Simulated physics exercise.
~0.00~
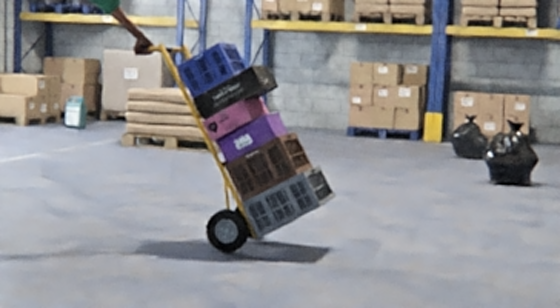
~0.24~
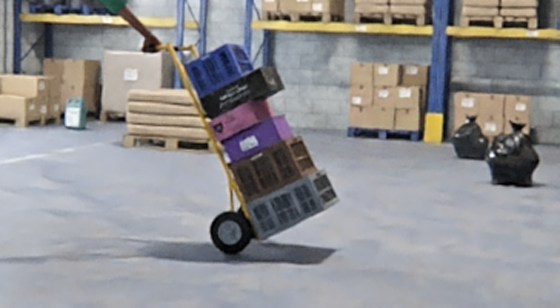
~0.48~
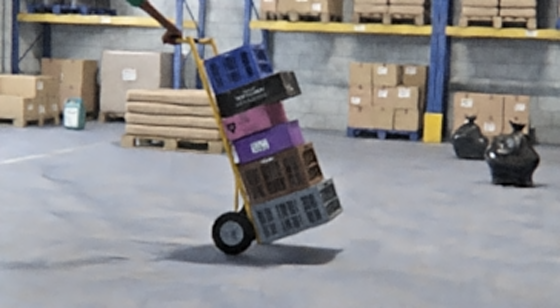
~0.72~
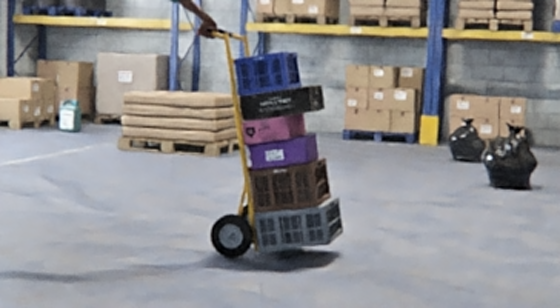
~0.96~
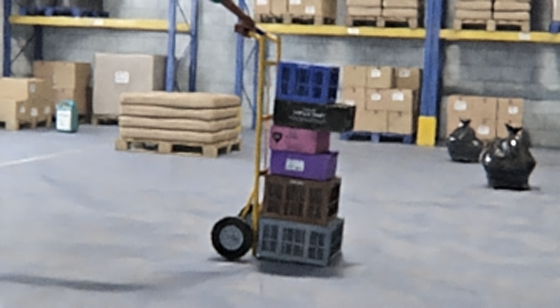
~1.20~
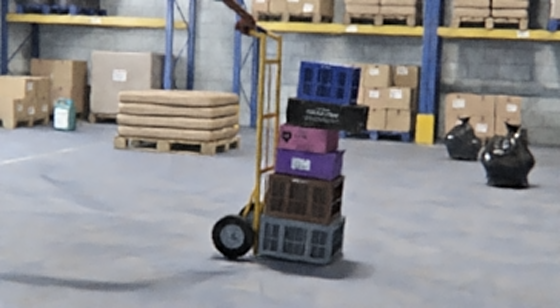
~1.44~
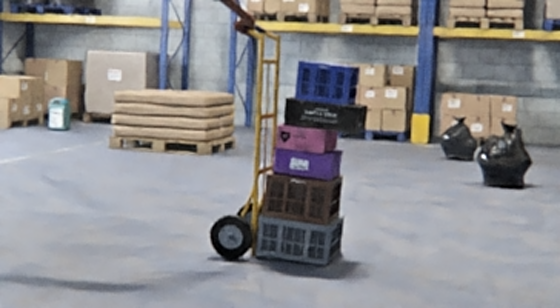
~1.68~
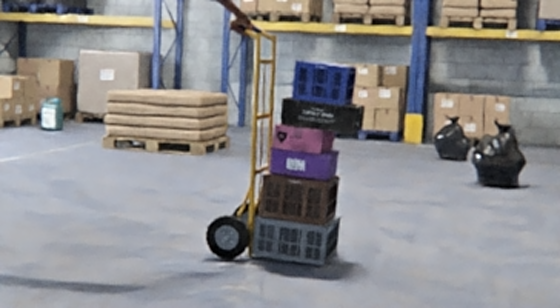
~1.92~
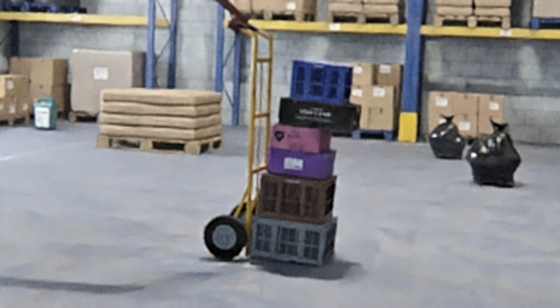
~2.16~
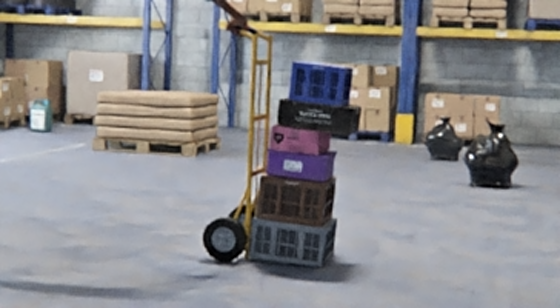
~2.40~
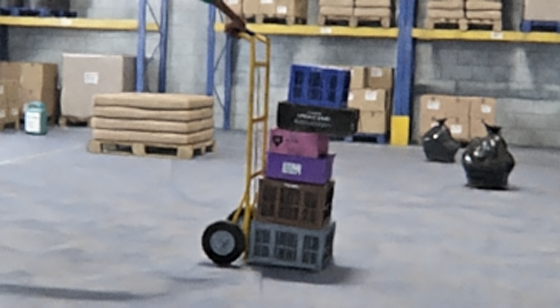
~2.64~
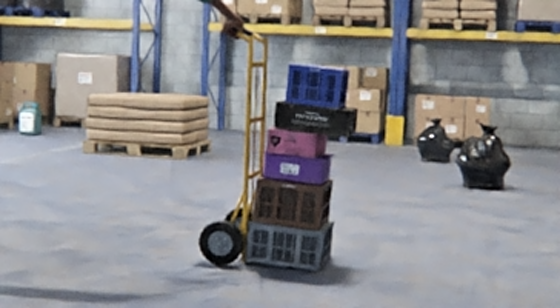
In a warehouse with shelving, boxes and a pallet of stacked sacks behind, a yellow hand truck leans back to the left, carrying a stack of crates and boxes. An arm holds it at the top as it swings upright, turning the whole load toward the right. The truck stops as the grey crate at the bottom comes down flat on the floor. The blue crate and the black box beneath it slide a little farther right, then stop. The stack stays standing beside the upright truck, its upper pieces sitting unevenly, while the view drifts slightly.
